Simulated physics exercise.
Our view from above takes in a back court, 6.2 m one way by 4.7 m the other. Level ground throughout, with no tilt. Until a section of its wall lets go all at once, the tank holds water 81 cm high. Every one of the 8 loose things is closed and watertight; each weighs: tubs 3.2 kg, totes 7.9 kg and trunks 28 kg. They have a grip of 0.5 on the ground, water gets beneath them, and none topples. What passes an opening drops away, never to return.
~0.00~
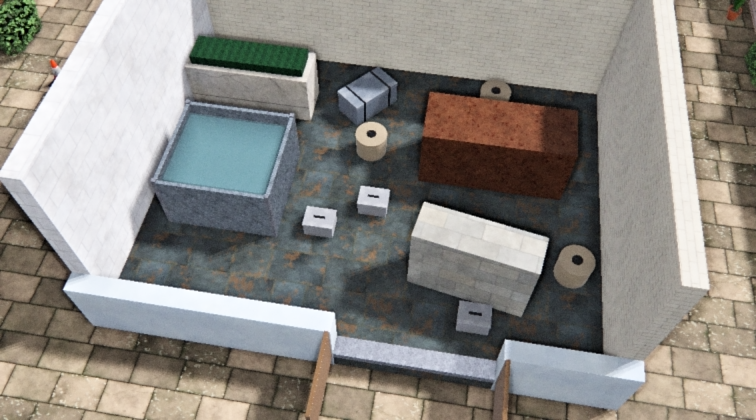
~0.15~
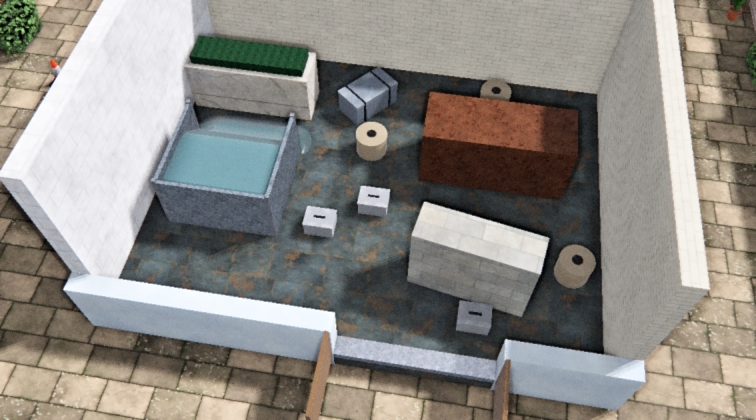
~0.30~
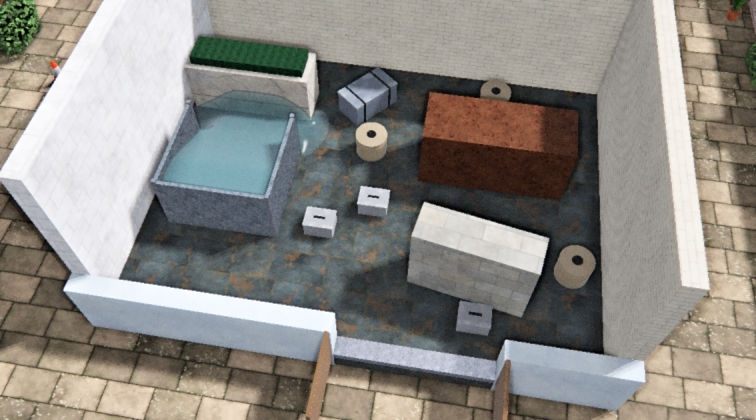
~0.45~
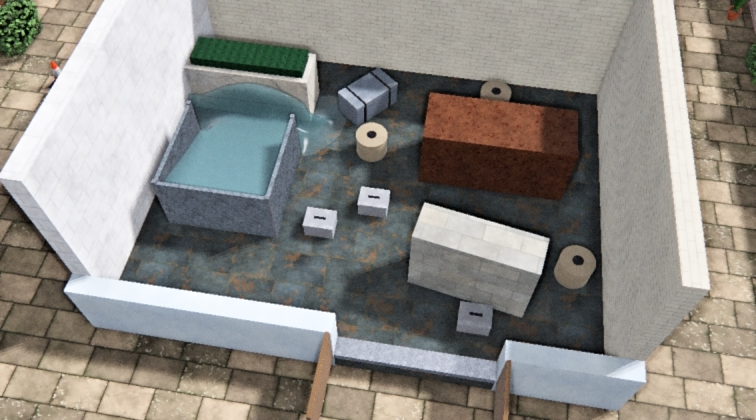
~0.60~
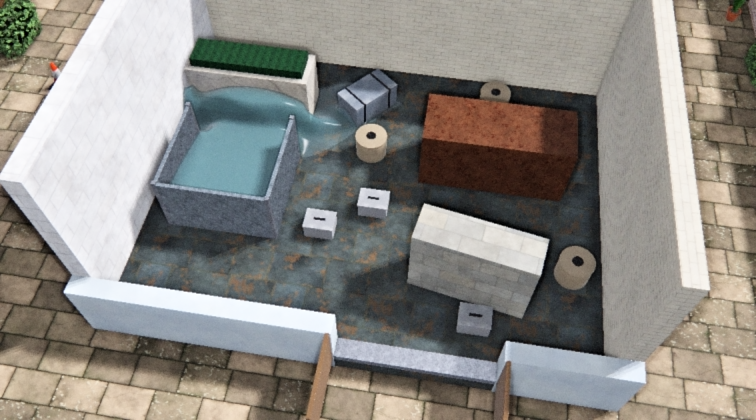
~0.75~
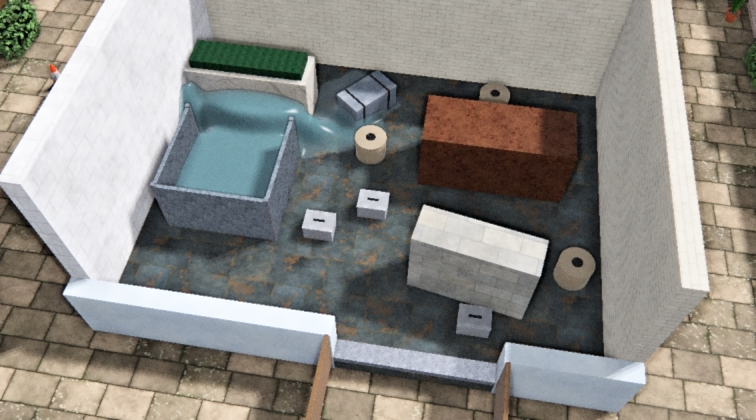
Water in the stone tank at the left of a walled court starts pouring out over its far side, where the wall has opened. It washes against the pale, green-topped planter behind, then spreads right across the dark floor around the strapped grey box, while the surrounding objects barely move.
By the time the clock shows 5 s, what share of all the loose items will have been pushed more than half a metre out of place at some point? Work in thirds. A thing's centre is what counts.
It ends in the middle band.
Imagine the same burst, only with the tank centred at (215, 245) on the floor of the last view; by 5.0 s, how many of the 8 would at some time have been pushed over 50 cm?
Count: 5.
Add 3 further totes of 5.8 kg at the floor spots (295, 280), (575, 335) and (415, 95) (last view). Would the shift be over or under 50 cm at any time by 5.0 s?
In order: Beyond it, within it, beyond it.
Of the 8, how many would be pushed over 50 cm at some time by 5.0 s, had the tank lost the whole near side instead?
The answer then is 3.
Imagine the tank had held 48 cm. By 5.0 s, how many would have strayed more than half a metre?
So the tally would be 2.
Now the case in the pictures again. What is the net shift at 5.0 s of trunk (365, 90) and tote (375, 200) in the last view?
Going in order, that's 250 cm for one and 40 cm for the other.
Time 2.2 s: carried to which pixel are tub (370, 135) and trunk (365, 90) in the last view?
About (412, 225) for the first and (436, 79) for the second.
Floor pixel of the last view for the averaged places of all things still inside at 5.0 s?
Centre of the remaining things: Roughly (439, 215).
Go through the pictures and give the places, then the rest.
A trunk at (368, 87) rests on the ground; a tub at (371, 134), on the bottom; 1.8 m2 under water; 0 of 8 have shifted, in the first frame.
A trunk at (368, 87) rests on the ground; a tub at (372, 134), on the bottom; 2.7 m2 under water; 0 of 8 have shifted, in the second frame.
A trunk at (368, 87), on the bottom; a tub at (371, 134), on the bottom; 3.2 m2 under water; 0 of 8 have shifted, in the third frame.
A trunk at (368, 88) rests on the ground; a tub at (372, 135) rests on the ground; water covers 3.5 m2; 0 of 8 have shifted, in the fourth frame.
A trunk at (368, 89) rests on the ground; a tub at (371, 136) rests on the ground; water covers 3.9 m2; 0 of 8 have shifted, in the fifth frame.
A trunk at (367, 90), on the bottom; a tub at (371, 137) rests on the ground; water covers 4.6 m2; 0 of 8 have shifted, in the sixth frame.
After 1.1 s 0 of 8 are over 50 cm from their spots; 0 afloat.
After 2.2 s 3 of 8 are over 50 cm from their spots; 2 afloat.
After 3.5 s 3 of 8 are over 50 cm from their spots; 3 afloat.
After 5.0 s 3 of 8 are over 50 cm from their spots, and 3 have been at some point; 3 afloat.
